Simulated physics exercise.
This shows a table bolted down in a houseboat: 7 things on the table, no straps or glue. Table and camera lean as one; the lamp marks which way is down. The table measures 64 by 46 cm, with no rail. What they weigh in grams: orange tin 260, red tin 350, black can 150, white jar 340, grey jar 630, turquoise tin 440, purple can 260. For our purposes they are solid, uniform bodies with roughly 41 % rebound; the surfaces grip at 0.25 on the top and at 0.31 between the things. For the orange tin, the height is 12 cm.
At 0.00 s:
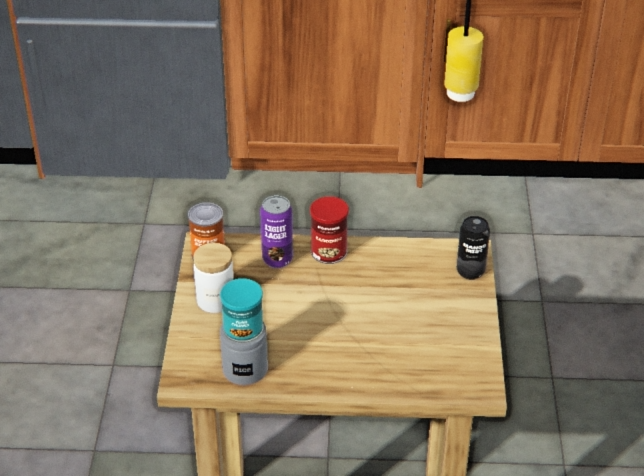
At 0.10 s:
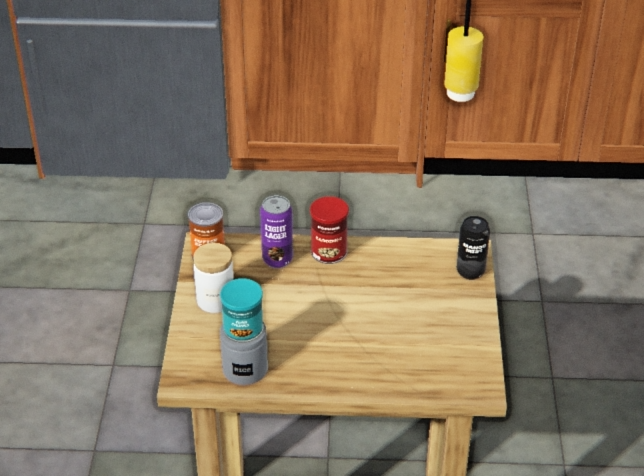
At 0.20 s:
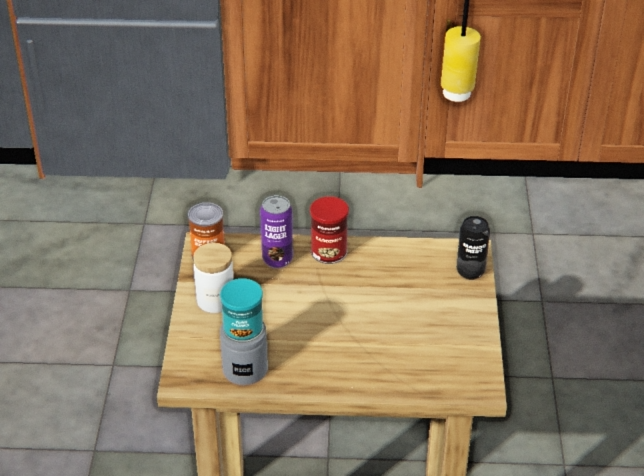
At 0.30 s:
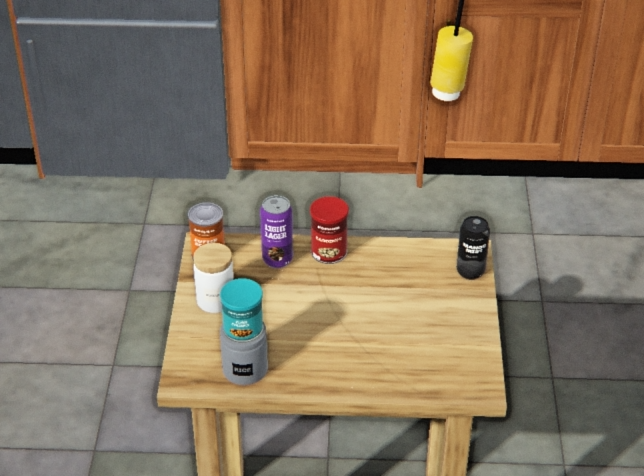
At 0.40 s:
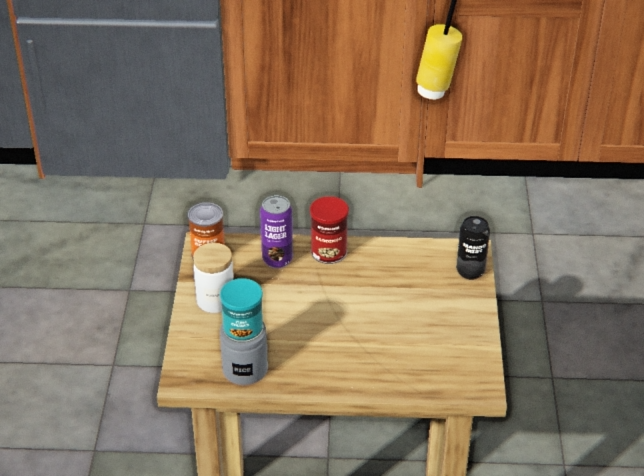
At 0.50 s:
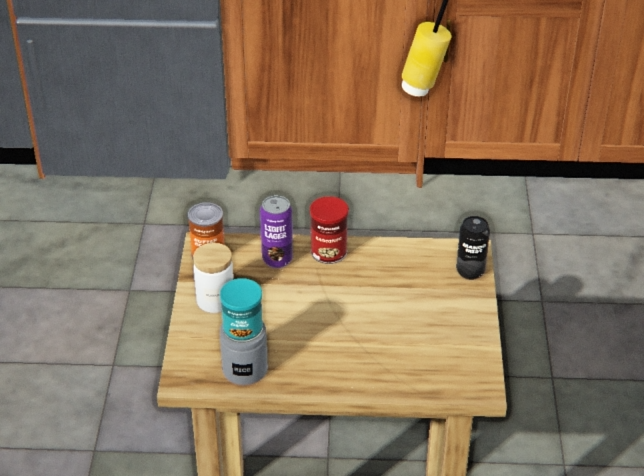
A hanging yellow bottle swings slowly left while the cans and jars on the table stay still.
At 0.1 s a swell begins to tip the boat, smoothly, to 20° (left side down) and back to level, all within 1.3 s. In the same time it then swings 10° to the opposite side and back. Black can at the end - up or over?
Result: Not fallen.
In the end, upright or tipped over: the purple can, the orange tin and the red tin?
Outcome noted - the purple can survives without falling, the orange tin ends up fallen, the red tin survives without falling.
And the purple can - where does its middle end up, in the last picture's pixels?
End point: Approx. (209, 231).
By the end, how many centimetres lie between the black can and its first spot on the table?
Net shift near 14 cm.
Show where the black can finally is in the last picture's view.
It winds up close to (404, 247).
After 1.10 s, floor tilted 9°, left side down; orange tin and white jar now off the table; black can slid 11 cm near (417, 247); turquoise tin slid 12 cm.
After 1.40 s, boat level; black can slid 14 cm near (404, 247); turquoise tin slid 15 cm; purple can slid 14 cm.
At rest (3.2 s), off the table and tipped over, orange tin and white jar; not toppled but over 5 cm from the start, red tin, black can, grey jar, turquoise tin and purple can. Seen from the same camera at the end, black can near (404, 247).
